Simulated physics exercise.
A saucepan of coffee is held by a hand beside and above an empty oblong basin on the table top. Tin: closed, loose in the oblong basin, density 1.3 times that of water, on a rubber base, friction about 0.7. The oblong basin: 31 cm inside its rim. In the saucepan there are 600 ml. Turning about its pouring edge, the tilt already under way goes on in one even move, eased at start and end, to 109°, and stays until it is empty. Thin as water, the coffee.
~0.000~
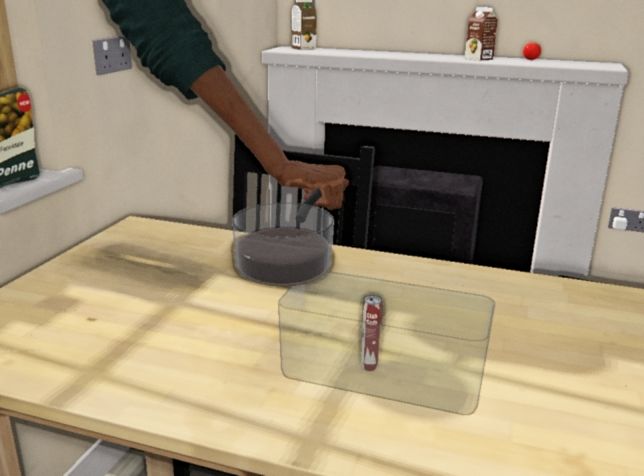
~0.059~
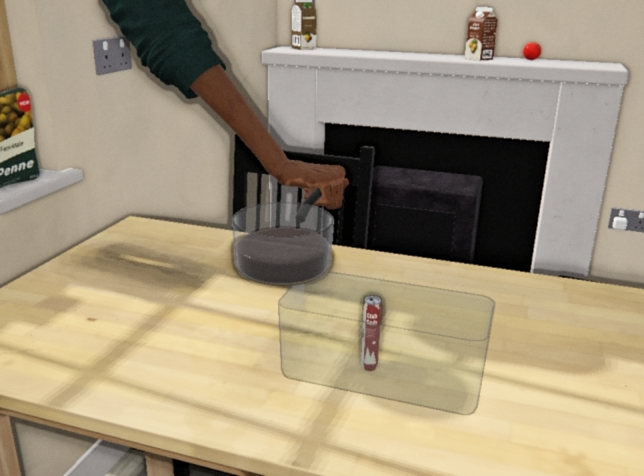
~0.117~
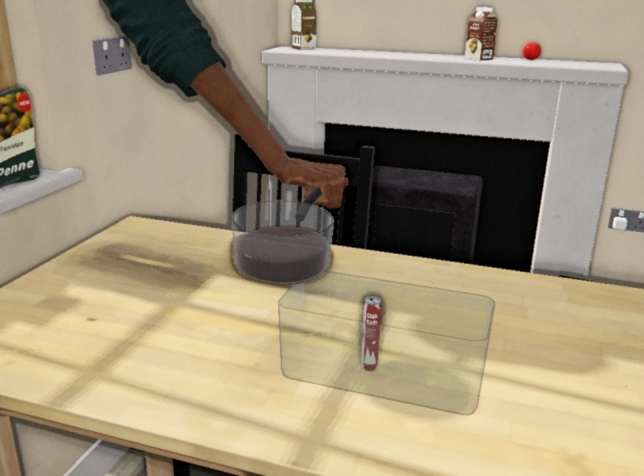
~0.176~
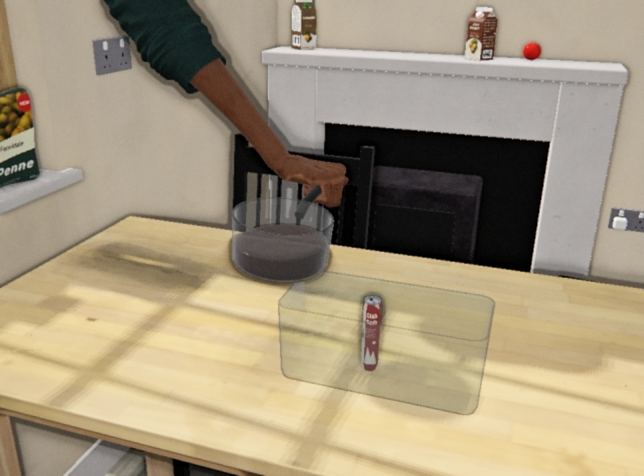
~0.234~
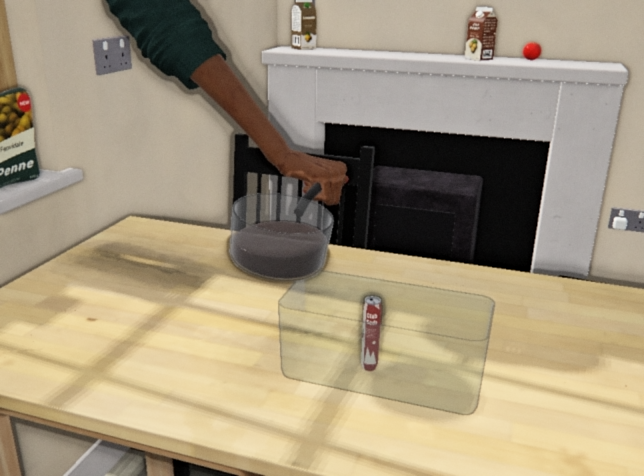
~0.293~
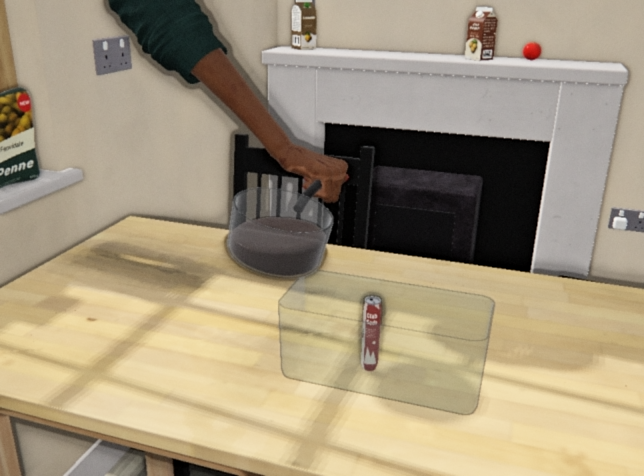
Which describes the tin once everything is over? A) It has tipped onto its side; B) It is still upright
Answer: B.
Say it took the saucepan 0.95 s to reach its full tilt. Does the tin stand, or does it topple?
So the tin will hold steady.
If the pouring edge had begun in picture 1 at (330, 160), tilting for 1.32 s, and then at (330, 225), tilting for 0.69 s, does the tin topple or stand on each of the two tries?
Trial 1 - tin stays standing; trial 2 - tin stays standing.
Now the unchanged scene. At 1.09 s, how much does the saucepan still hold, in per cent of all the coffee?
Around 16 in a hundred.
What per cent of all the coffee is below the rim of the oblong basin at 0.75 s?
Around 1%.
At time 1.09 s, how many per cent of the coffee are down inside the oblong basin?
64 per cent, give or take a little.
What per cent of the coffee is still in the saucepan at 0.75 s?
About 76 percent.
After 0.75 s the tilt is 66° and 76 per cent is still to pour; the tin stands where it began.
After 1.09 s the tilt is 101° and 16 per cent is still to pour; the tin stands where it began.
After 1.44 s the tilt is 109° and 0 per cent is still to pour; the tin stands where it began.
After 1.82 s the tilt is 109° and 0 per cent is still to pour; the tin stands where it began.
In the end the tin stands where it began.
